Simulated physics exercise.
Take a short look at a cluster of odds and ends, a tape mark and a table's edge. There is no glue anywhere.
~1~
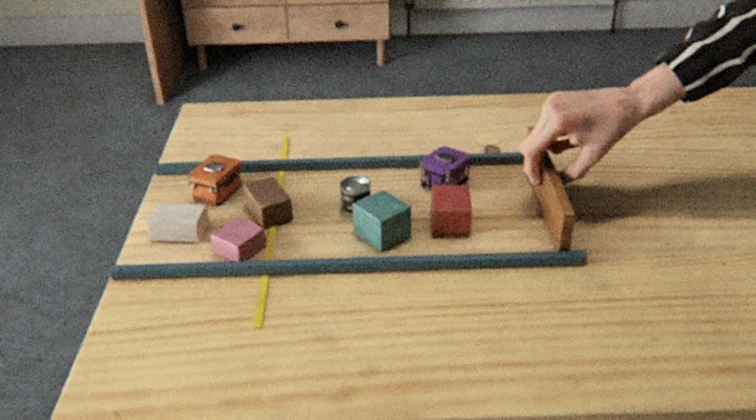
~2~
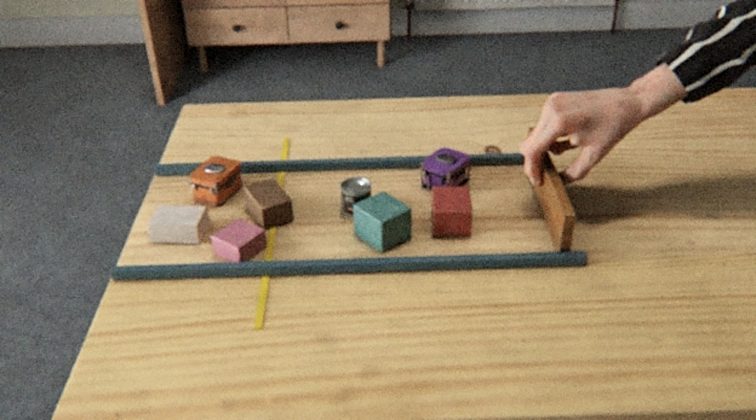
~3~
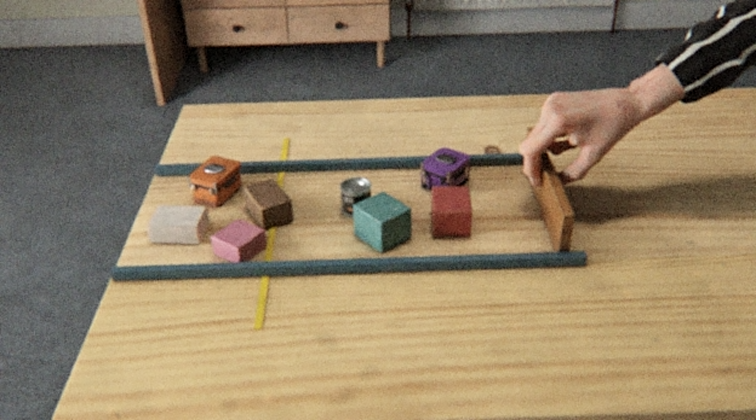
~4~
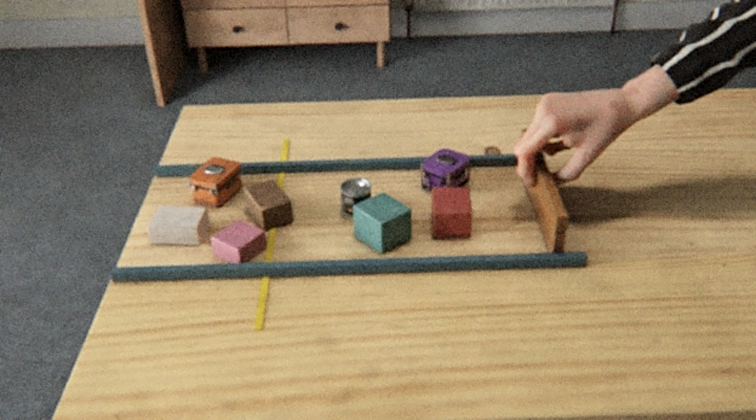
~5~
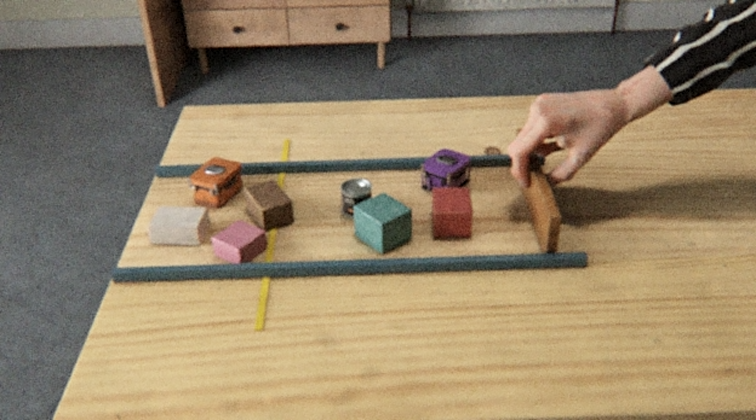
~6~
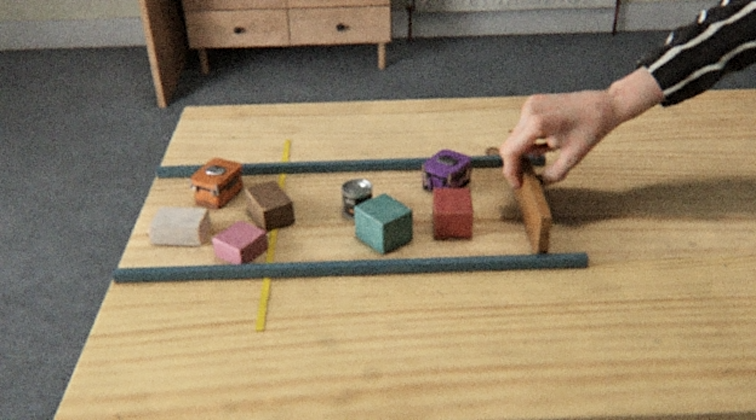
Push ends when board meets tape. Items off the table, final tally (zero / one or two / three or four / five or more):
Off the edge: None at all.
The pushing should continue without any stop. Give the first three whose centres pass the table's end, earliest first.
Order, earliest first: The white block; the pink block; the orange case.
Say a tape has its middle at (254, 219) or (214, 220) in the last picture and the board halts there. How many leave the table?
Tallies: 0, 2.
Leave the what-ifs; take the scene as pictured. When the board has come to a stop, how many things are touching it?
Contact count: 2.
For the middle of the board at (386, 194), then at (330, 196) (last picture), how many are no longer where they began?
By the first moment it's 4, by the second it's 6.
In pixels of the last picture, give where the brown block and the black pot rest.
I'd put one close to (213, 206) and the other close to (245, 200).
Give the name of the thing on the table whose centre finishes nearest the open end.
It's the white block that is foremost.
Soon after, none off yet; white block at rest near (180, 226); orange case at rest near (218, 183); pink block at rest near (241, 244).
At rest, the number that fall off is zero.
